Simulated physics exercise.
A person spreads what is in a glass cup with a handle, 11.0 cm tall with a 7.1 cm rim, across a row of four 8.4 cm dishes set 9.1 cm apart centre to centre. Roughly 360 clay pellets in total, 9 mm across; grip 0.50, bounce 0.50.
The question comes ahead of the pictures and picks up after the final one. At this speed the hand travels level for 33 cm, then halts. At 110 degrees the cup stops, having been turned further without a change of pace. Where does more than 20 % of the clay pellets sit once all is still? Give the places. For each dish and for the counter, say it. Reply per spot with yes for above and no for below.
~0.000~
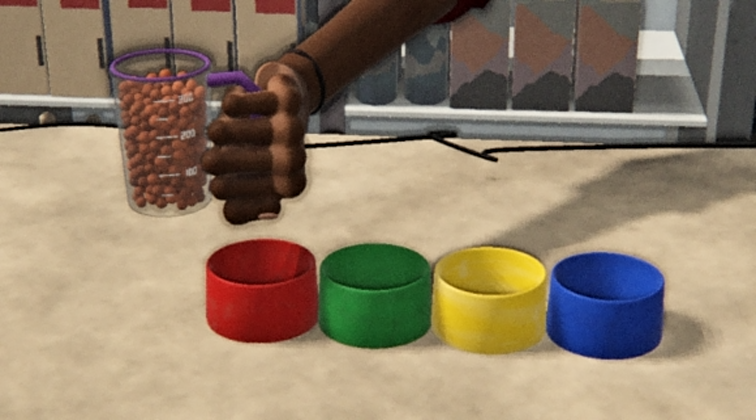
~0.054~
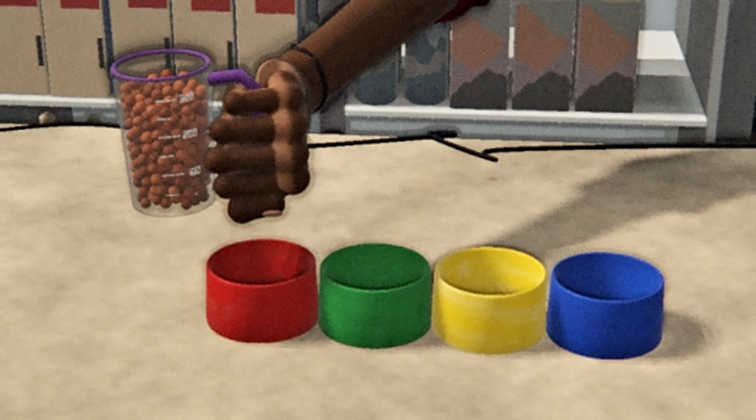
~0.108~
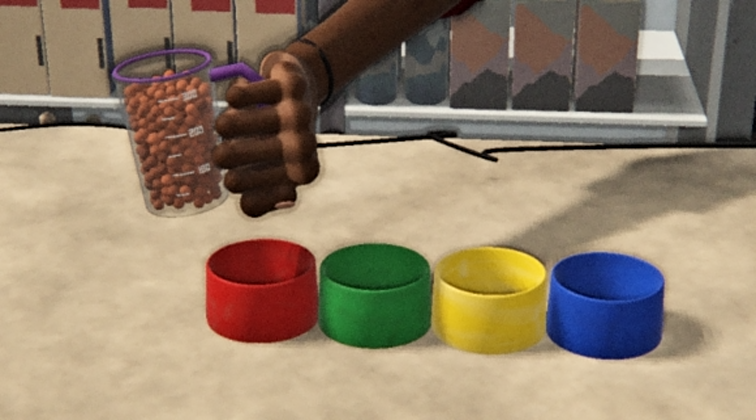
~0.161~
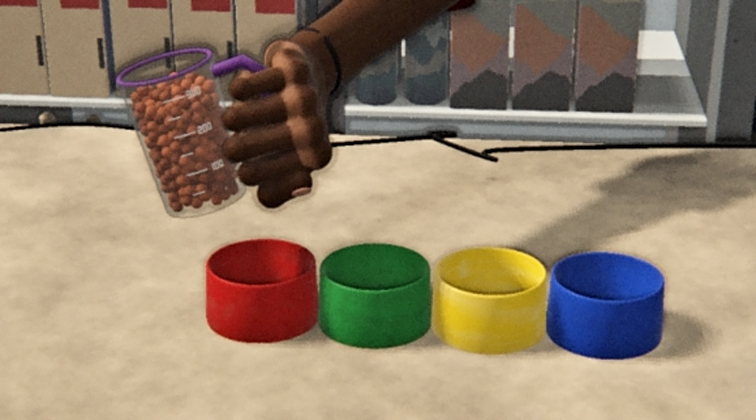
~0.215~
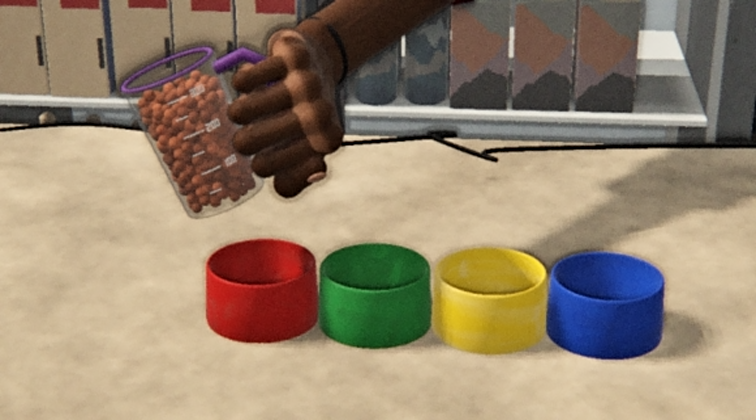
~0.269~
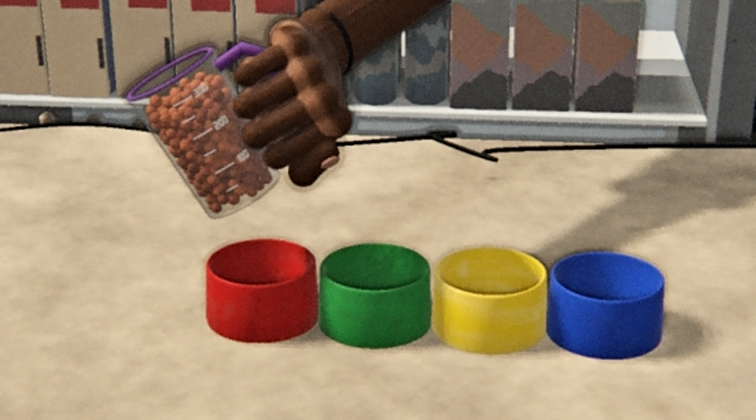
Red: Yes, above. Blue: No, below. Green: Yes, above. Yellow: No, below. Counter: No, below.
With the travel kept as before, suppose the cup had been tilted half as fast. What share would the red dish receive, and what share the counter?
Red 0, counter 10.
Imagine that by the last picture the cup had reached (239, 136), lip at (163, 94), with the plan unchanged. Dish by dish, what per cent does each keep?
Per cent kept: Red 0; blue 0; green 20; yellow 70.
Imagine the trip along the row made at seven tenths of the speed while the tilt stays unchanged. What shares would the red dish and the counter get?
The shares would then be red 60 and counter 20.
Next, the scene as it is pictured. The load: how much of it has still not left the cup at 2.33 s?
Estimate: Around 0 % of the load.
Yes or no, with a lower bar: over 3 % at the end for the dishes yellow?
Yellow: True.
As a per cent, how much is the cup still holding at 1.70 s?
Somewhere near 15 per cent of the load.
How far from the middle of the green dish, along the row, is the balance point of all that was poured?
3 cm or so, leftwards.
After 1.13 s, tilt 110 degrees; cup holds 55 %, red 35 %.
After 1.70 s, tilt 110 degrees; cup holds 15 %, red 45 %, green 30 %.
After 2.33 s, tilt 110 degrees; cup holds 0 %, red 45 %, green 35 %, yellow 10 %.
In the end, at 2.8 s, red 45 %, blue 0 %, green 35 %, yellow 10 %, counter 10 %.
